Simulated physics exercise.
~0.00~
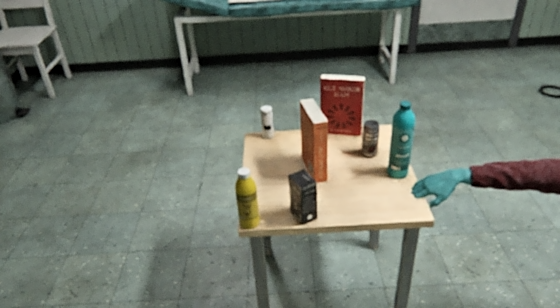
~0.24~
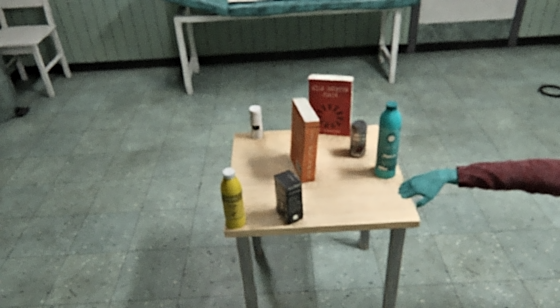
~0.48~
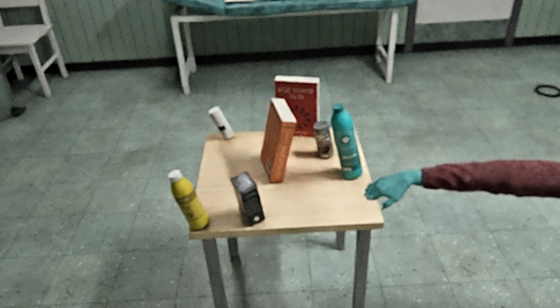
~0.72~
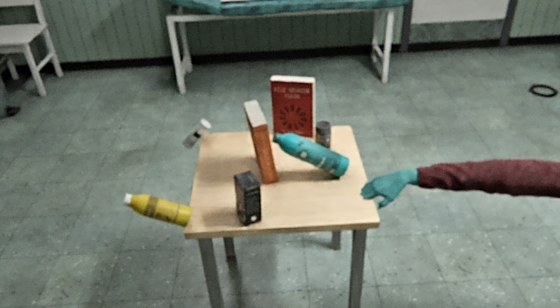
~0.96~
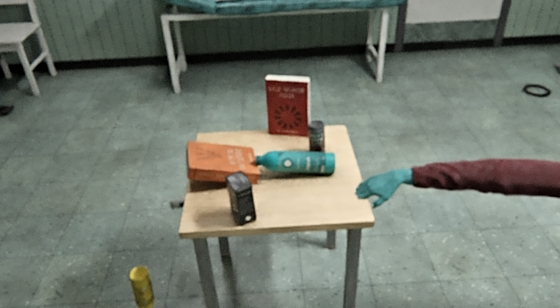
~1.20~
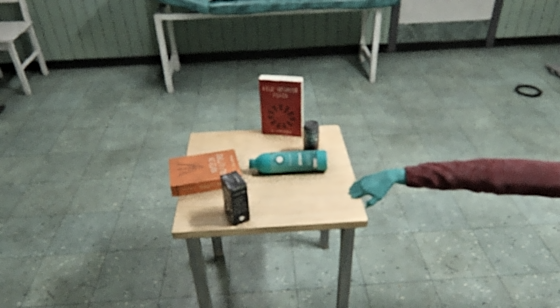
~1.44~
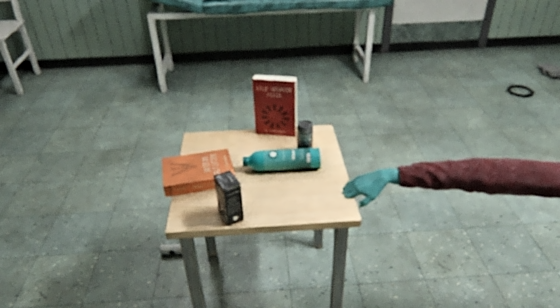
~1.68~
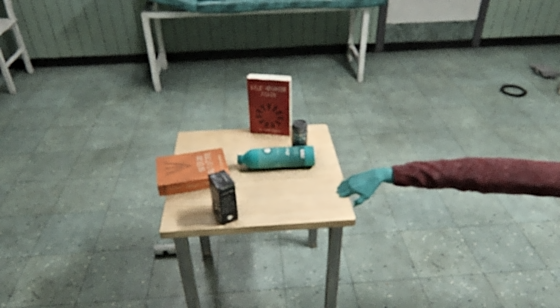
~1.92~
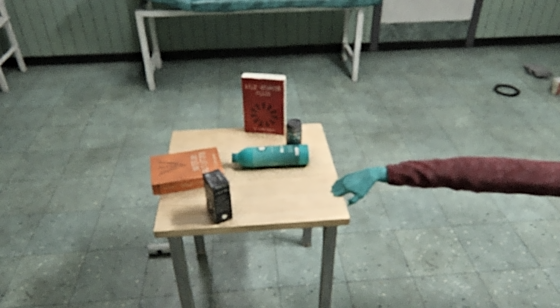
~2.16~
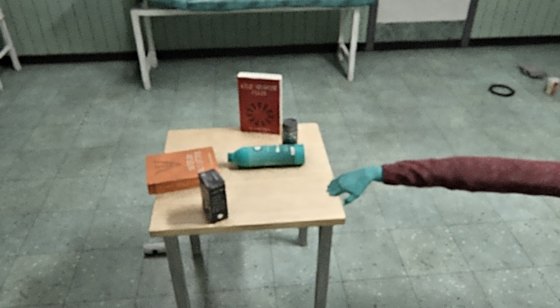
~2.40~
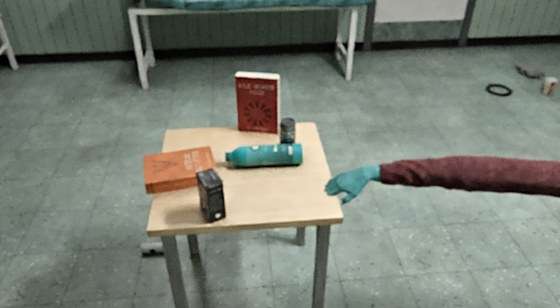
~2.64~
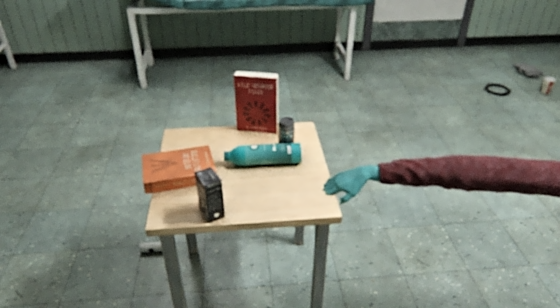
The video shows a gloved hand at a small table as it jerks left, sending a yellow bottle and a white shaker off the edge, while a turquoise bottle and an orange book topple and stay lying on top, beside the upright red book, black carton and grey can.
